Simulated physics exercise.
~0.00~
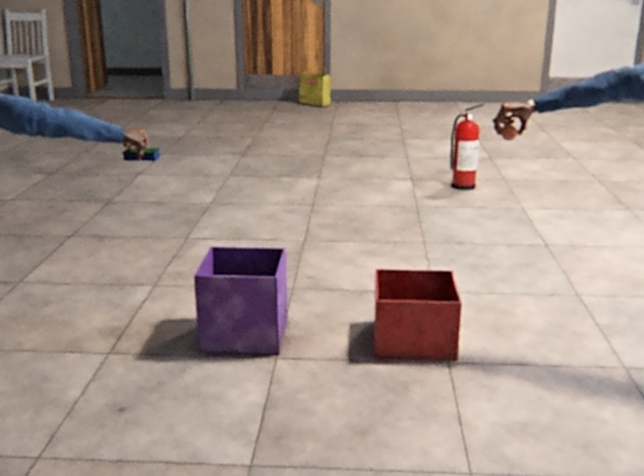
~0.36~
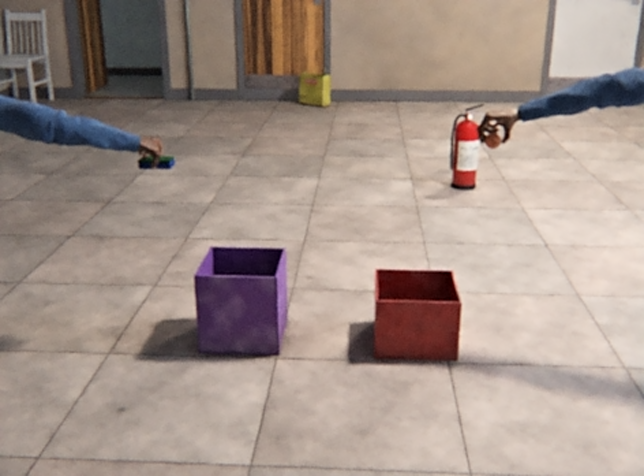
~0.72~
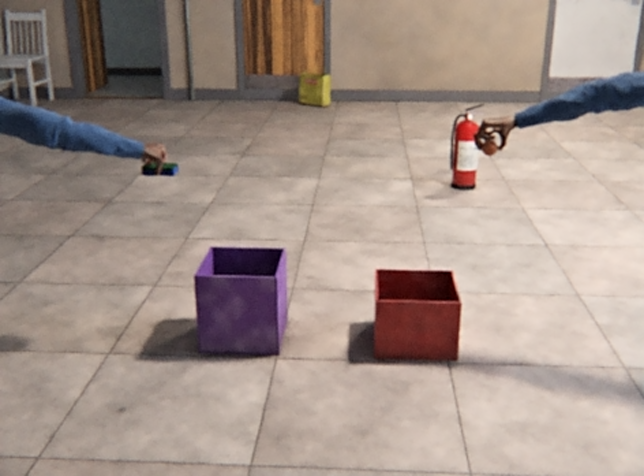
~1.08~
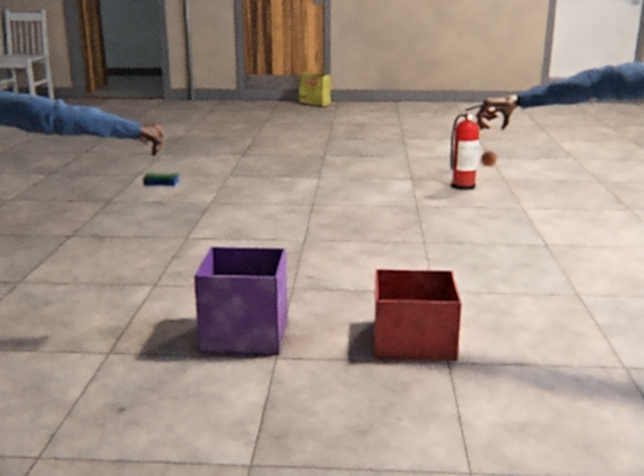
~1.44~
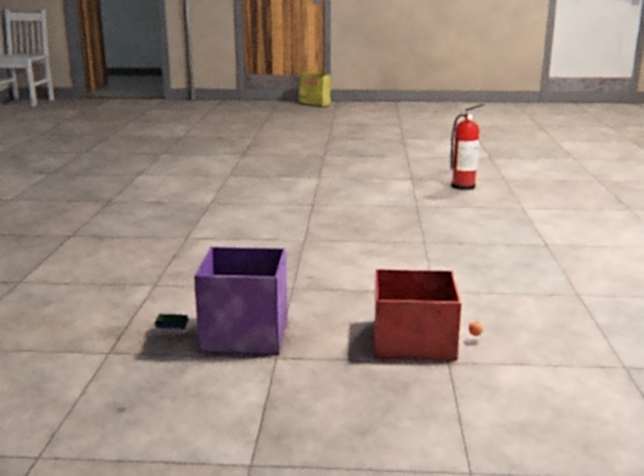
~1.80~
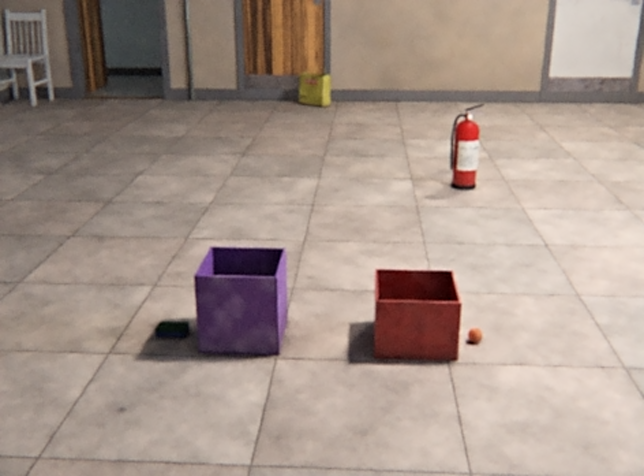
Two hands release a blue sponge and an orange tomato, which land beside two open containers.
